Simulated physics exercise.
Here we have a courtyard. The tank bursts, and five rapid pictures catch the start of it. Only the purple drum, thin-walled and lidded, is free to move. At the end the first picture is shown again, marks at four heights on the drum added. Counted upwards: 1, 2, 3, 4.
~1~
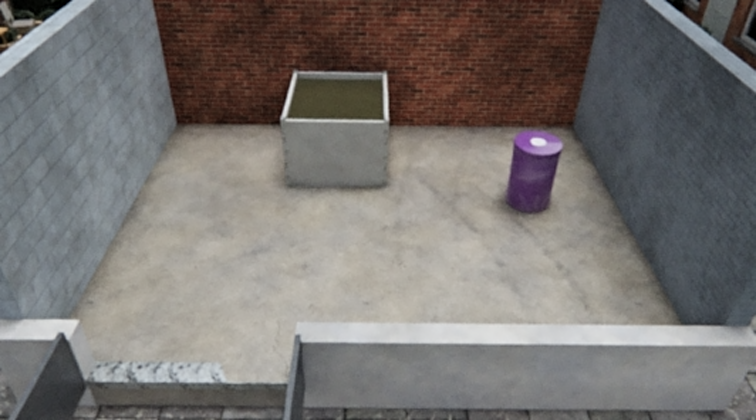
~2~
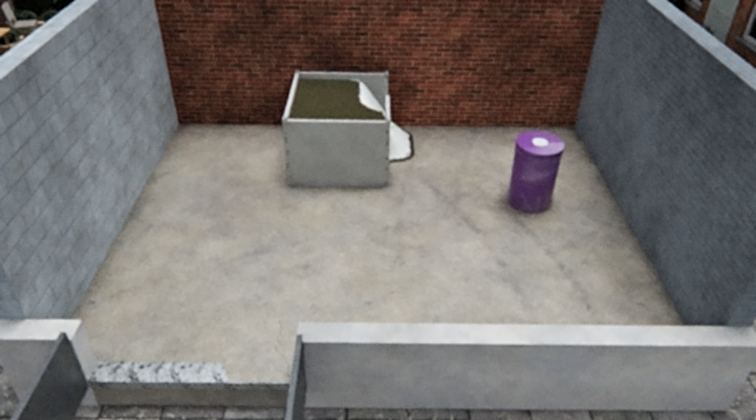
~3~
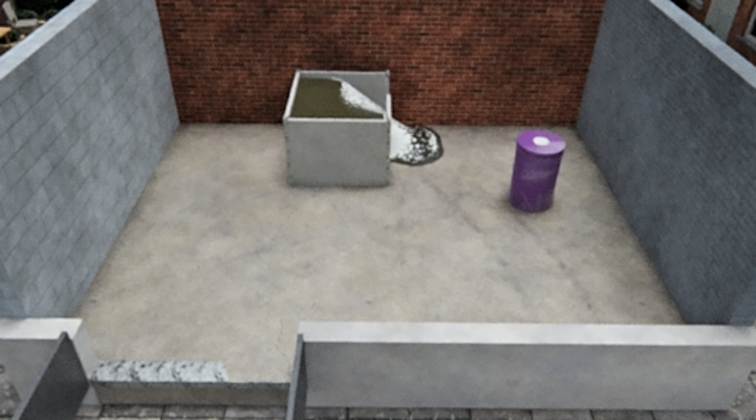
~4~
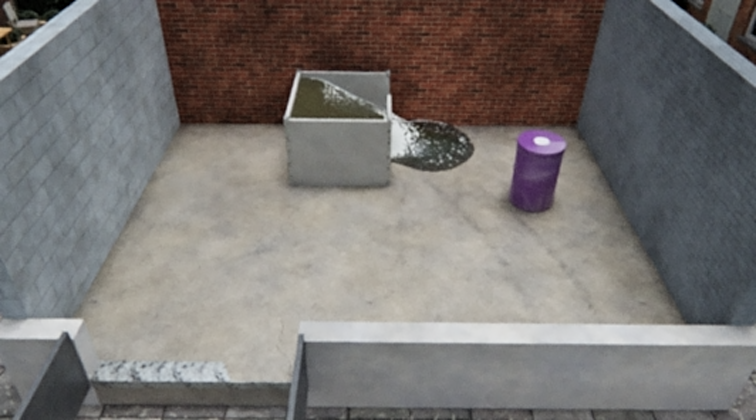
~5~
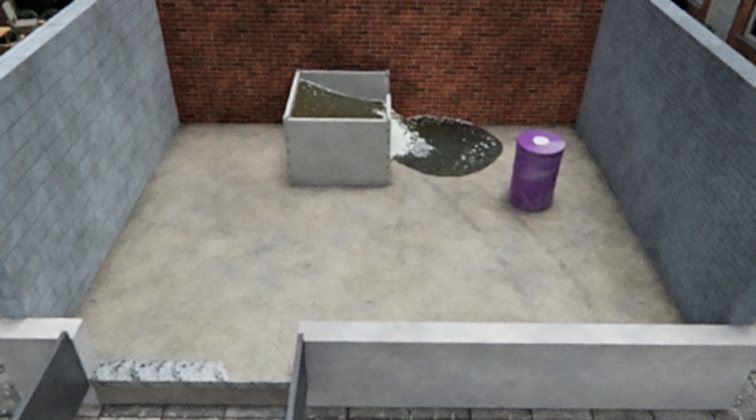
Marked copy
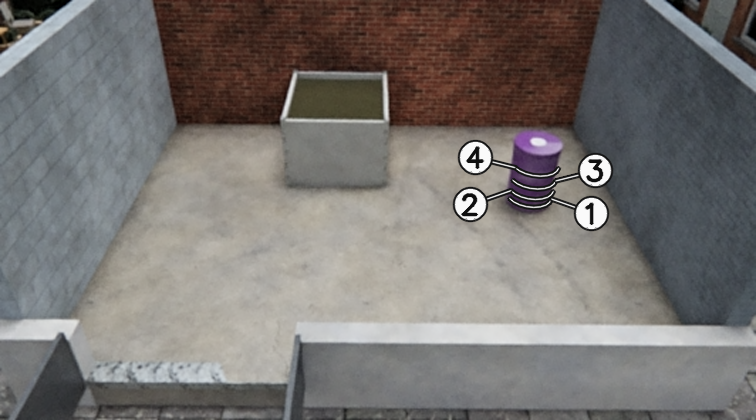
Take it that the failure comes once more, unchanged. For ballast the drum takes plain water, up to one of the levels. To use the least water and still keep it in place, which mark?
Choose 2.
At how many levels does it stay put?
Three of them.
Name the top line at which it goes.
The answer is 1.
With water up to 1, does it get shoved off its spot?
Yes, it does.
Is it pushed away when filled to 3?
No, not at all.
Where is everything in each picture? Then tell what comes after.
Lid of the purple drum at (539, 142); tank full, its middle at (338, 100); open gate at (189, 325).
Water covers 1 % of the ground and is seen nearest the drum at (406, 148).
Water covers 3 % of the ground and is seen nearest the drum at (429, 158).
Water covers 5 % of the ground and is seen nearest the drum at (460, 158).
Lid of the purple drum at (542, 141); water covers 7 % of the ground and is seen nearest the drum at (479, 165).
On the marked copy, 1 at (533, 207); 2 at (535, 199); 3 at (537, 189); 4 at (540, 176); from the bottom up 1, 2, 3, 4.
With 1, it is pushed about its own width away.
With 2, it does not move.
With 3, it does not move.
With 4, it does not move.
